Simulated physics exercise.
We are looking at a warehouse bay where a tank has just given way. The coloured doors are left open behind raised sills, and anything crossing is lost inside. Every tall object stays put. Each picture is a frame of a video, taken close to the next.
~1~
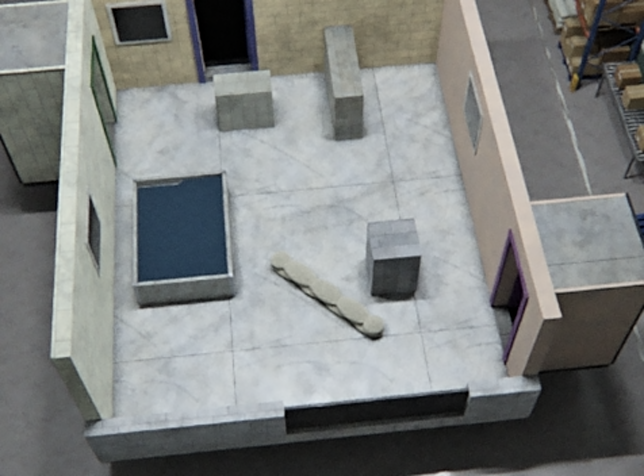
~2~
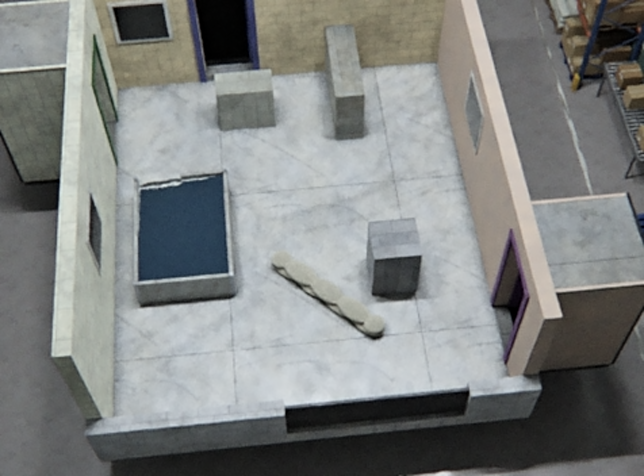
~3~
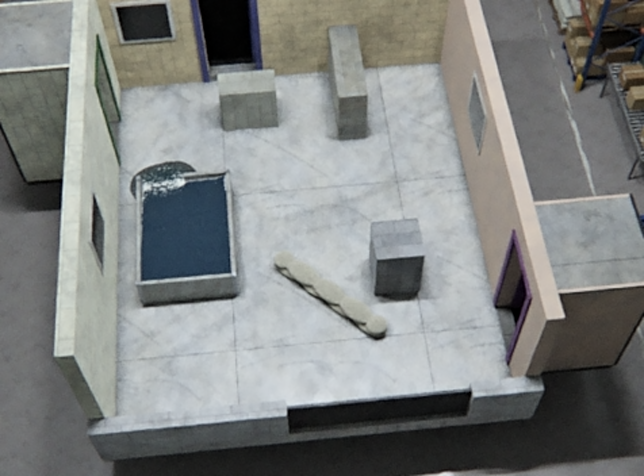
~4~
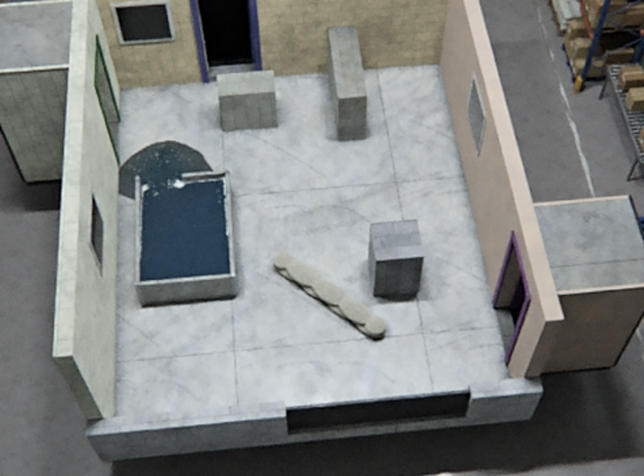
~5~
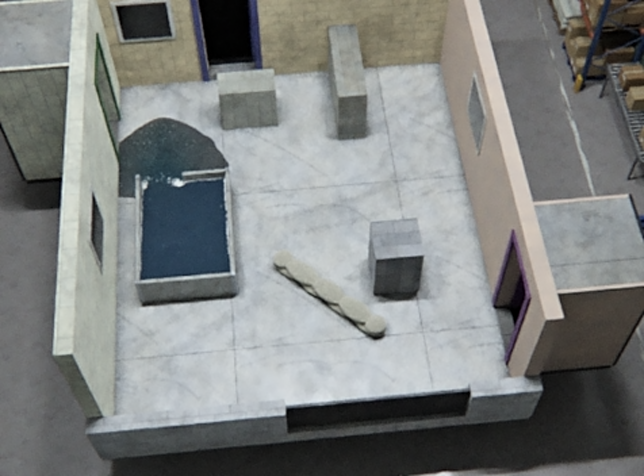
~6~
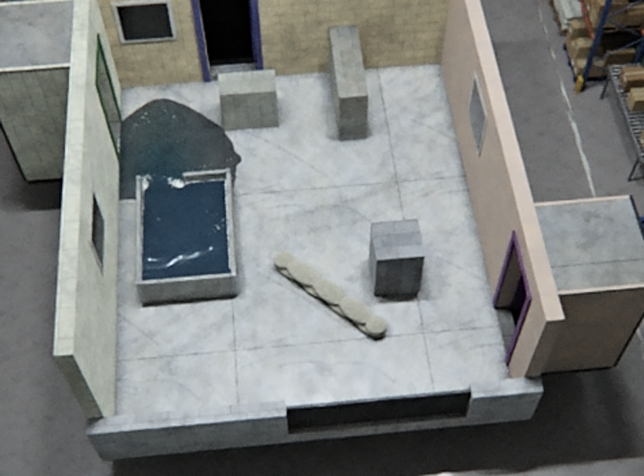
In a warehouse bay with pale walls and open doorways, dark water sits still in a rectangular open tank, then pours out through its far side and spreads across the pale floor in a widening rounded pool behind it.
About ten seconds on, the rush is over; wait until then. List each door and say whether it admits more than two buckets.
Blue door - admits no more than two; green door - admits more than two; purple door - admits no more than two.
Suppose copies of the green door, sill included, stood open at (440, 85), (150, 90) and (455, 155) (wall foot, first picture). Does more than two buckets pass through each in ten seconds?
Well, the first one doesn't reach it, the next overshoots, and the last doesn't reach it.
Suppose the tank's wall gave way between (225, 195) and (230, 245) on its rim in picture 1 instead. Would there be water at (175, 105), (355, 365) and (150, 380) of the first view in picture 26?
Taking the three spots as listed, they end up spared, inundated and spared.
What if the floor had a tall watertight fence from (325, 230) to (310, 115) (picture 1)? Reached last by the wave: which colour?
It is the purple door.
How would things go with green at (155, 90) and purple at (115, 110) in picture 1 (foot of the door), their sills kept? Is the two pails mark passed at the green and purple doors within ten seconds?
Green door: Comes in high; purple door: Comes in high.
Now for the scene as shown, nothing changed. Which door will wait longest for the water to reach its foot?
Going by the pictures, I'd say the purple-painted one.
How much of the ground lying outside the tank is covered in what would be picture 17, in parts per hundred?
Roughly 15 percent, I'd say.
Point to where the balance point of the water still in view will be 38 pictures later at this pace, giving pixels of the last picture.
Centre of the water: Near (219, 175).
A moment on, water covers 15 % of the floor; the blue door wet at the sill, nothing in, the green door under two buckets in, the purple door not reached.
Next, water covers 15 % of the floor; the blue door wet at the sill, nothing in, the green door over two buckets in, the purple door not reached.
Then, water covers 20 % of the floor; the blue door under two buckets in, the green door over two buckets in, the purple door not reached.
Later, water covers 40 % of the floor; the blue door under two buckets in, the green door far over two buckets in, the purple door not reached.
In the end, water covers 55 % of the floor; the blue door under two buckets in, the green door far over two buckets in, the purple door wet at the sill, nothing in.
